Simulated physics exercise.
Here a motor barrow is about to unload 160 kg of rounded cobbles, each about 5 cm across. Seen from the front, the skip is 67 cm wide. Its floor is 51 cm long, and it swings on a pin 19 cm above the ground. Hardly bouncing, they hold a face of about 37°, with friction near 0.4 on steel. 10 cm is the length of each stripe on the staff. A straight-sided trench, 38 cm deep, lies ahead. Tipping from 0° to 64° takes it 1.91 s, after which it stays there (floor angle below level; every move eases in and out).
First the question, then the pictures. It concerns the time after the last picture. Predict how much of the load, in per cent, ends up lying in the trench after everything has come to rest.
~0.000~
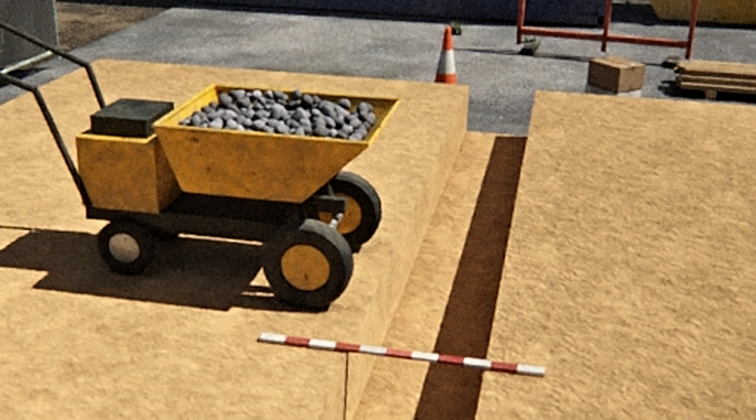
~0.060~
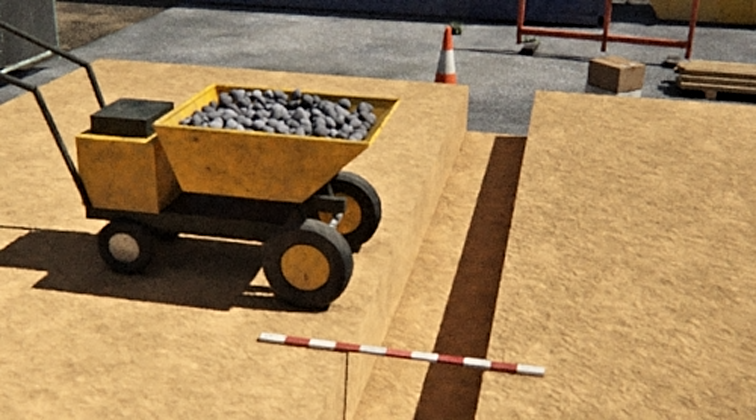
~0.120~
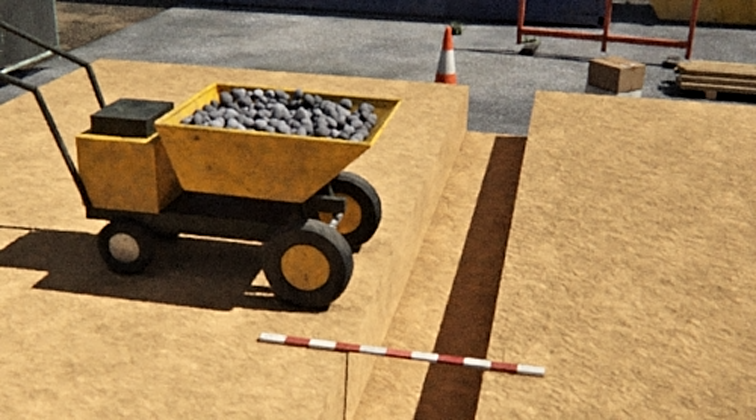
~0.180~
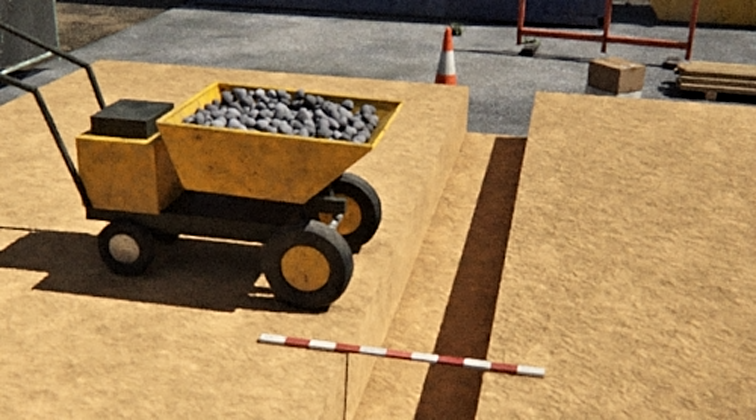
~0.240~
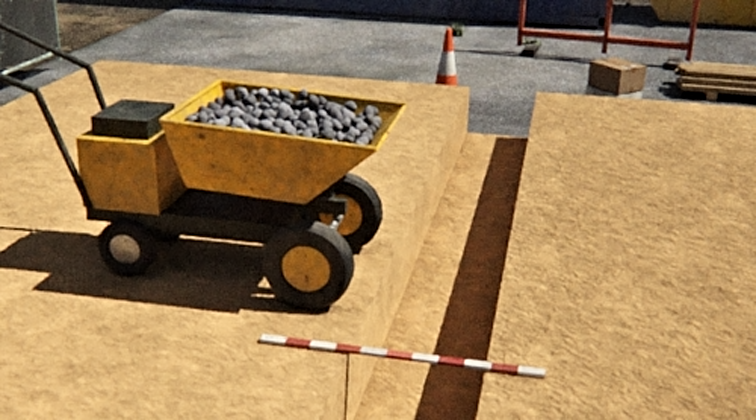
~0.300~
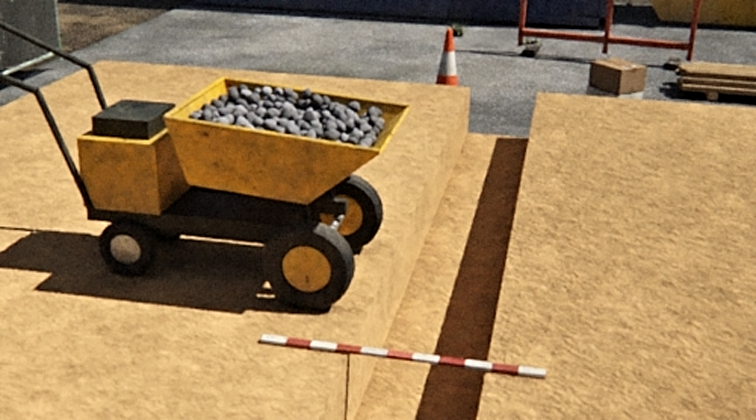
Roughly 59 per cent of it.
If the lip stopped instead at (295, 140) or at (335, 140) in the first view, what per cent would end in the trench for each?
100 %, then 90 %.
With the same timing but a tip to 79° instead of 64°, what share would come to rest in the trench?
I'd guess some 65 in a hundred.
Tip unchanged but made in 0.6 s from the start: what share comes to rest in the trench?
Then roughly 35 percent.
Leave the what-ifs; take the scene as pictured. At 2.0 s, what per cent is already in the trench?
Roughly 25% by that time.
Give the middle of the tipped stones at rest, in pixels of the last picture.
The stones end up centred near (484, 348).
After 1.4 s the floor is at 54°; 100 % in the skip; the foremost stones are at (467, 229).
After 2.0 s the floor is at 64°; 51 % in the skip, 23 % in the trench, 26 % past the trench; the foremost stones are at (591, 308).
After 2.4 s the floor is at 64°; 24 % in the skip, 35 % in the trench, 41 % past the trench; the foremost stones are at (661, 310).
After 4.3 s the floor is at 64°; 0 % in the skip, 59 % in the trench, 41 % past the trench; the foremost stones are at (699, 309).
